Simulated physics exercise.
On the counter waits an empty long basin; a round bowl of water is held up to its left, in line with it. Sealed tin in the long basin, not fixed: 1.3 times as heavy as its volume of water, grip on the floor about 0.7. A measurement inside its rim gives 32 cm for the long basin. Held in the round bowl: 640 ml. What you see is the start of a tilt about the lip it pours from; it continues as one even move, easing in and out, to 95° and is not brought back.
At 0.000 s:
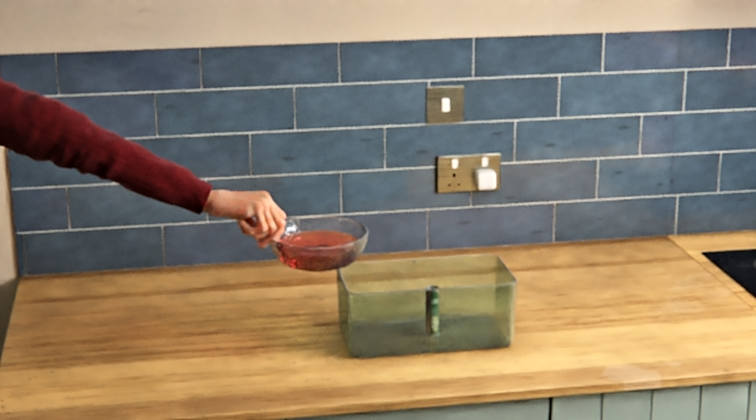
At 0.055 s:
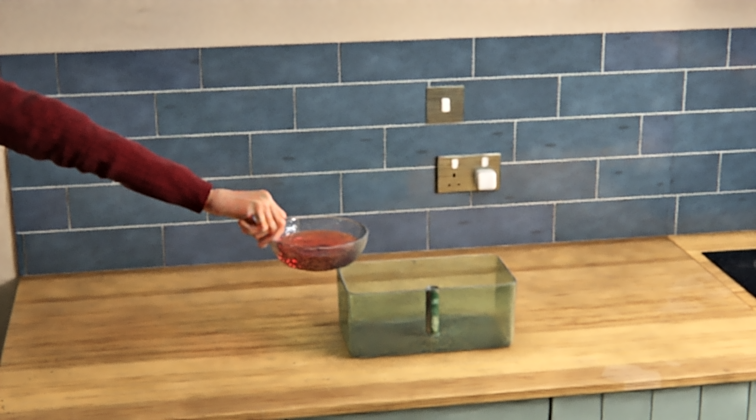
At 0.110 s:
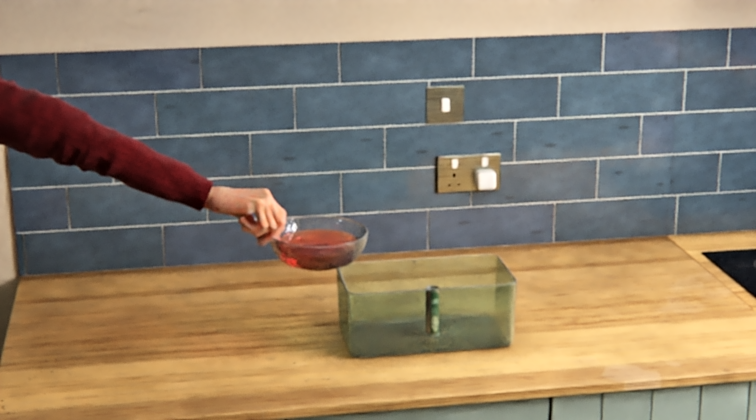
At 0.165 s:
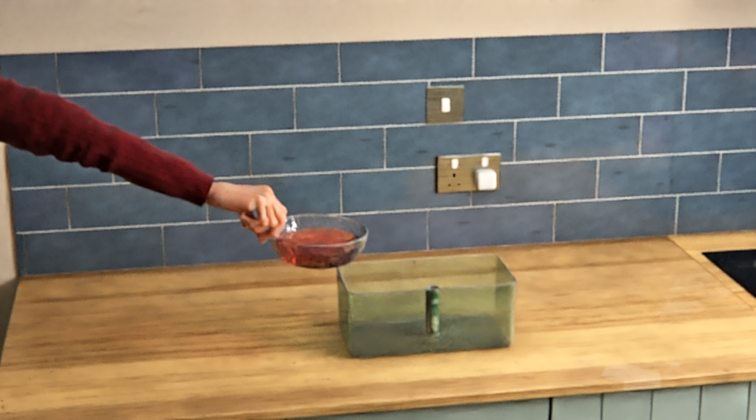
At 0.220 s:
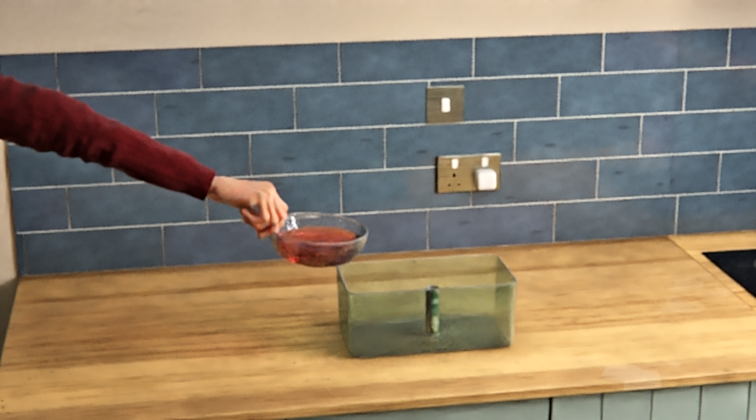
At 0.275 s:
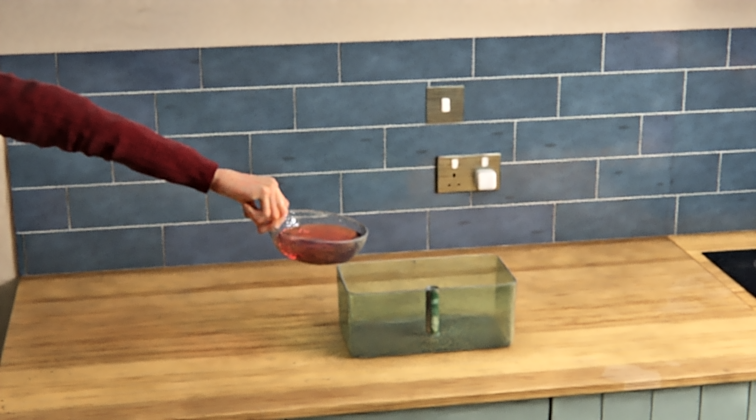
At first, a hand in a dark red sleeve holds a clear round bowl of reddish liquid level, just left of and above a long greenish basin on a wooden counter. Then the hand rises slightly and the bowl begins to tilt slowly towards the basin, ending in a slight lean to the right.
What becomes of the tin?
The tin keeps upright.
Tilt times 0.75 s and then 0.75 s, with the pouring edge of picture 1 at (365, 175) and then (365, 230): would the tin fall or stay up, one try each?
The tin stays vertical the first time and overturns the second time.
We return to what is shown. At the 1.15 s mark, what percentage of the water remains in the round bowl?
Close to 4 percent of the total.
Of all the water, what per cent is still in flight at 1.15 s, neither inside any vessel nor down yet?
Close to 12 per cent.
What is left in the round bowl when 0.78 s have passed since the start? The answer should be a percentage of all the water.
Some 56 % of it is still there.
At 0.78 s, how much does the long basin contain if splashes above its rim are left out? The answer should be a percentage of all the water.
I'd put it near 12 percent.
After 0.78 s the tilt is 53° and 57 per cent is still to pour; the tin stands where it began.
After 1.15 s the tilt is 85° and 4 per cent is still to pour; the tin stands where it began.
After 1.53 s the tilt is 95° and 0 per cent is still to pour; the tin stands where it began.
After 1.95 s the tilt is 95° and 0 per cent is still to pour; the tin stands where it began.
In the end the tin stands where it began.
